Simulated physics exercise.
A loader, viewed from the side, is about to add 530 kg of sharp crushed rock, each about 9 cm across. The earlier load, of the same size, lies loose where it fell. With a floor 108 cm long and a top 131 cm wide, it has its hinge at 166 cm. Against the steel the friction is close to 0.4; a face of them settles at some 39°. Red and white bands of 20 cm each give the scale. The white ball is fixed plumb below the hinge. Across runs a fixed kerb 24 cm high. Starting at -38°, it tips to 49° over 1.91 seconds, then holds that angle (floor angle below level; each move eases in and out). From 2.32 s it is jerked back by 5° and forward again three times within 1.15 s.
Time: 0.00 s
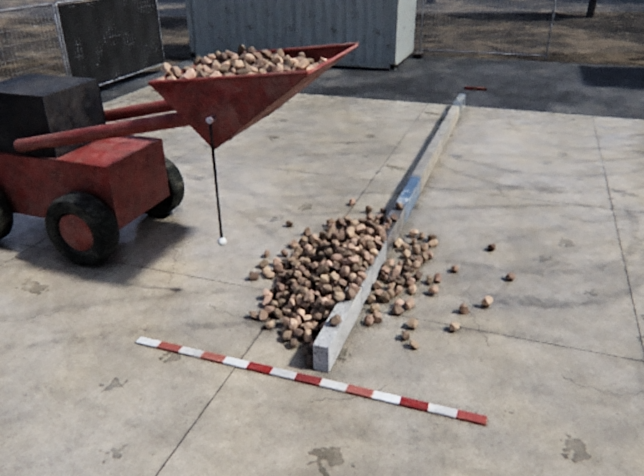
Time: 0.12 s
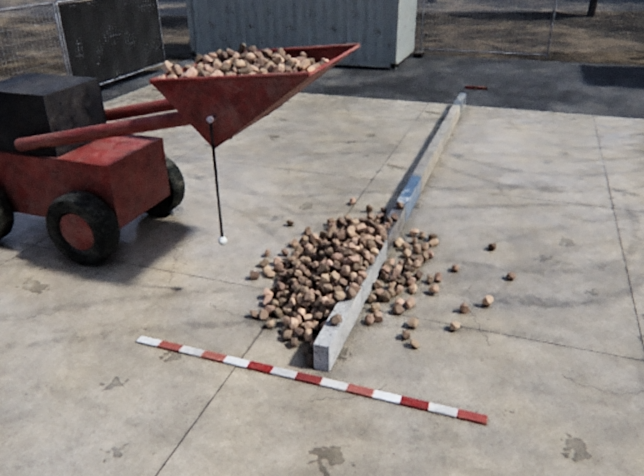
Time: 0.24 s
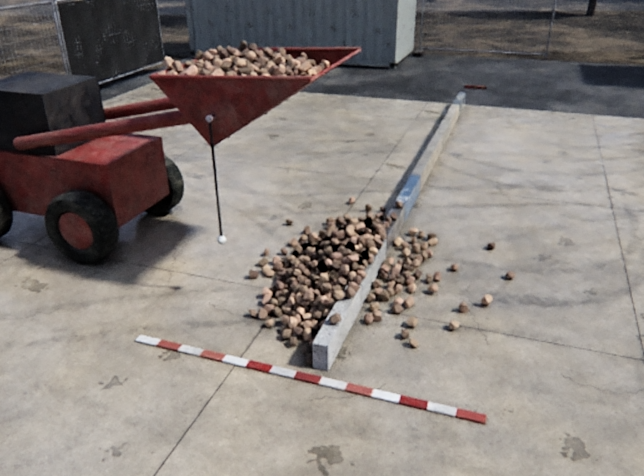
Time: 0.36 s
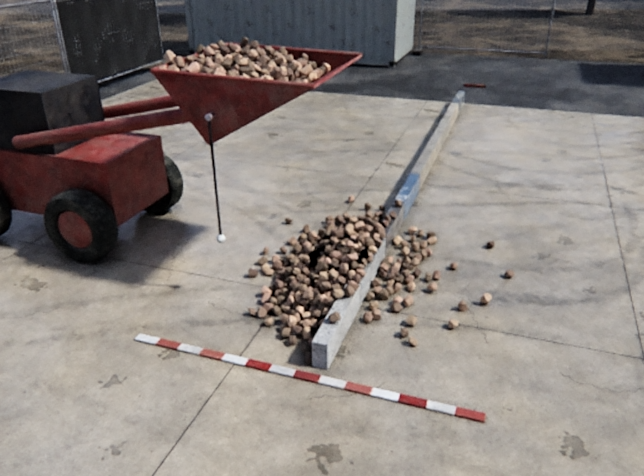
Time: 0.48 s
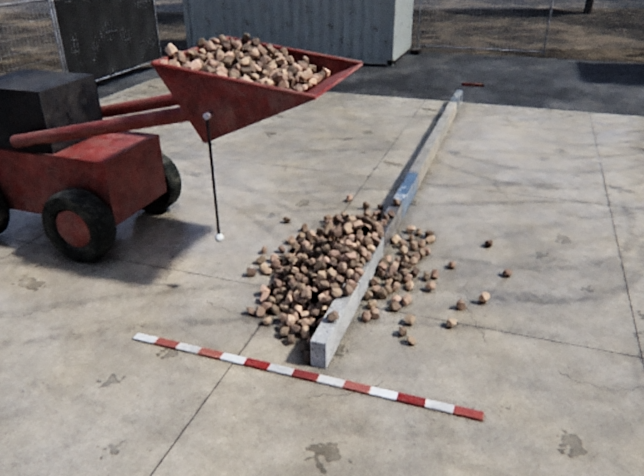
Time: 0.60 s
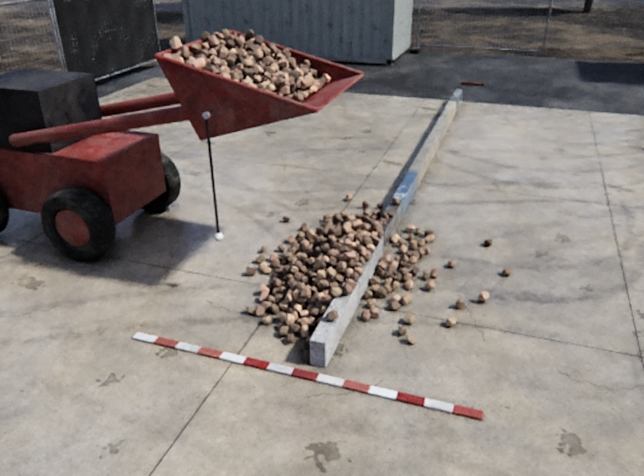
A red loader with a black block on its body stands at the left of a sunlit concrete yard, seen from above and to the side, its raised red bucket heaped with brownish stones. Right of it, a loose pile of similar stones lies against and across a long grey kerb, behind a red-and-white striped bar. The bucket slowly tilts, its right lip lowering as the stones shift slightly inside.
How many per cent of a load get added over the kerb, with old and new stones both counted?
15 %.
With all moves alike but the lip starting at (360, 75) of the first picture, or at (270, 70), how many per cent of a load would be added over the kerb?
The first would add some 85 per cent and the second some 0 per cent.
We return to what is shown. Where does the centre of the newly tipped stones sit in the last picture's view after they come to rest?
They end up centred around (323, 252).
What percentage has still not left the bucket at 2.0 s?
About 20 per cent is held.
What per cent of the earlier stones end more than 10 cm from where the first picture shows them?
Roughly 10 percent.
After 1.4 s the floor is at 35°; in per cent of one load, 100 in the bucket, 91 on this side of the kerb, 9 over the kerb; the foremost stones are at (464, 281).
After 2.0 s the floor is at 49°; in per cent of one load, 18 in the bucket, 170 on this side of the kerb, 11 over the kerb; the foremost stones are at (464, 281).
After 3.9 s the floor is at 49°; in per cent of one load, 0 in the bucket, 176 on this side of the kerb, 24 over the kerb; the foremost stones are at (494, 268).
After 6.8 s the floor is at 49°; in per cent of one load, 0 in the bucket, 176 on this side of the kerb, 24 over the kerb; the foremost stones are at (494, 268). Net gain over the kerb, 15.
